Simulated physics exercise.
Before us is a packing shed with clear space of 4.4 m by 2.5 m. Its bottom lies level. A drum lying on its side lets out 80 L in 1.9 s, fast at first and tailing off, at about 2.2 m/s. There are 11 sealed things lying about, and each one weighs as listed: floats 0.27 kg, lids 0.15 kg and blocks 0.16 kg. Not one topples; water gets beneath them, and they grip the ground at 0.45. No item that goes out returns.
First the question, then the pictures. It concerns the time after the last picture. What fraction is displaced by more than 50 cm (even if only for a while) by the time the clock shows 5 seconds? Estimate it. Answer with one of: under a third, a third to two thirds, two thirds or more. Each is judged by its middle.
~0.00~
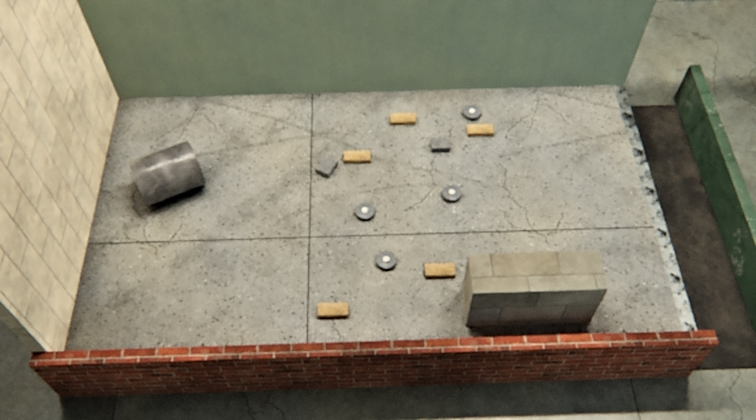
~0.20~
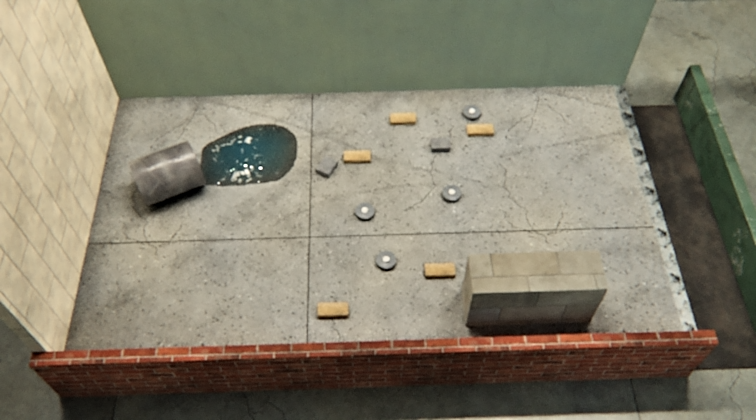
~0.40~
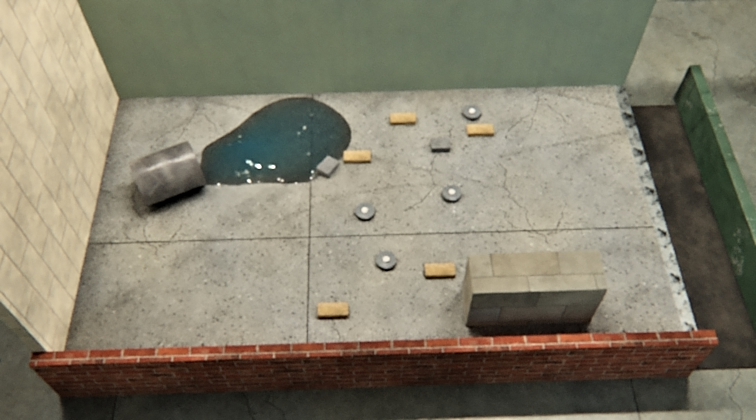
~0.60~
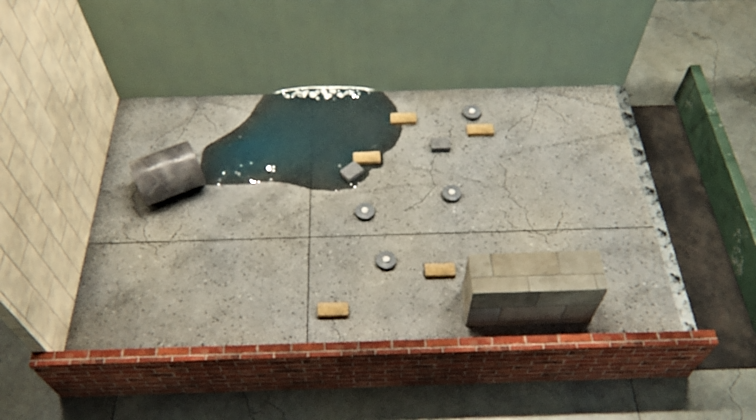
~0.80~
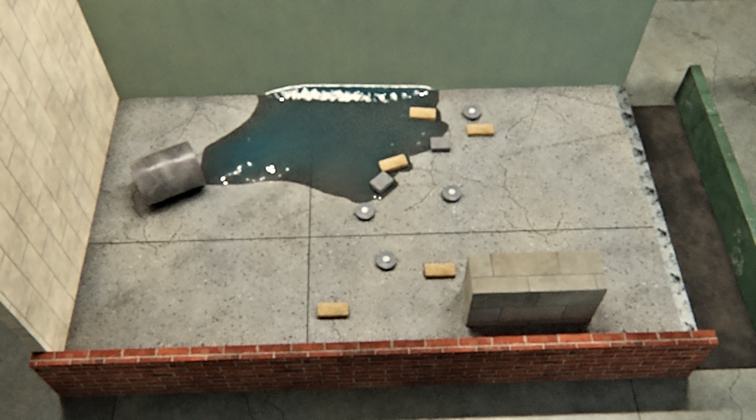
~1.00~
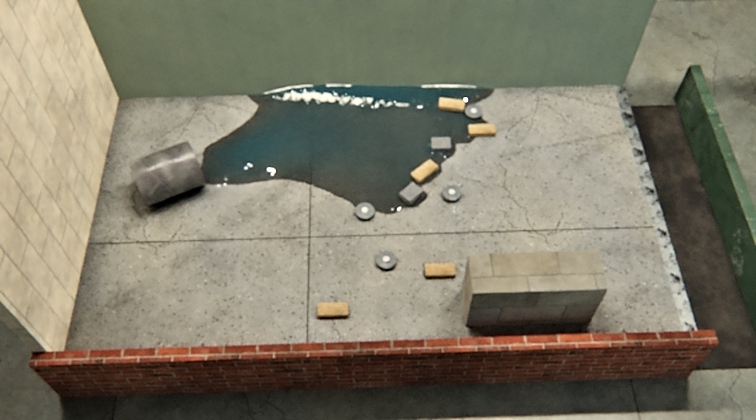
A third to two thirds.
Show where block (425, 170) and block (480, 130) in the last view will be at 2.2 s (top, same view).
Near (565, 213) and (616, 167).
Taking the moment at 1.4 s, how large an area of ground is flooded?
That flooded area is roughly 2.5 m2.
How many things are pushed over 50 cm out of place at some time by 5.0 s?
By my count, the number is 6.
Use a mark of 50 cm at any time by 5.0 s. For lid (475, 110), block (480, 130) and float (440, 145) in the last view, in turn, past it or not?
Listed order: Above the mark, above the mark and above the mark.
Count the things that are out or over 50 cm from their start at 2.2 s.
By my tally, 6.
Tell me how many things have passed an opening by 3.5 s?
The count is 4.
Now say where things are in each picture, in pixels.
A float at (327, 165), on the bottom; a block at (357, 155), on the bottom; water covers 0.0 m2; 0 of 11 have shifted, in the first picture.
A float at (327, 165), on the bottom; a block at (357, 155), on the bottom; 0.4 m2 under water; 0 of 11 have shifted, in the second picture.
A float at (328, 165) rests on the ground; a block at (357, 155) rests on the ground; water covers 0.8 m2; 0 of 11 have shifted, in the third picture.
A float at (352, 170), on the bottom, 21 cm from its start; a block at (367, 157), on the bottom, 8 cm from its start; 1.3 m2 under water; 2 of 11 have shifted, in the fourth picture.
A float at (382, 180) rests on the ground, 48 cm from its start; a block at (393, 162), on the bottom, 31 cm from its start; water covers 1.6 m2; 3 of 11 have shifted, in the fifth picture.
A float at (411, 192), on the bottom, 74 cm from its start; a block at (425, 170) rests on the ground, 57 cm from its start; 2.0 m2 under water; 3 of 11 have shifted, in the sixth picture.
After 1.4 s 4 of 11 are over 50 cm from their spots; 2 afloat.
After 2.2 s 6 of 11 are over 50 cm from their spots; 2 afloat.
After 3.5 s 6 of 11 are over 50 cm from their spots; 0 afloat.
After 5.0 s 6 of 11 are over 50 cm from their spots, and 6 have been at some point; 0 afloat.
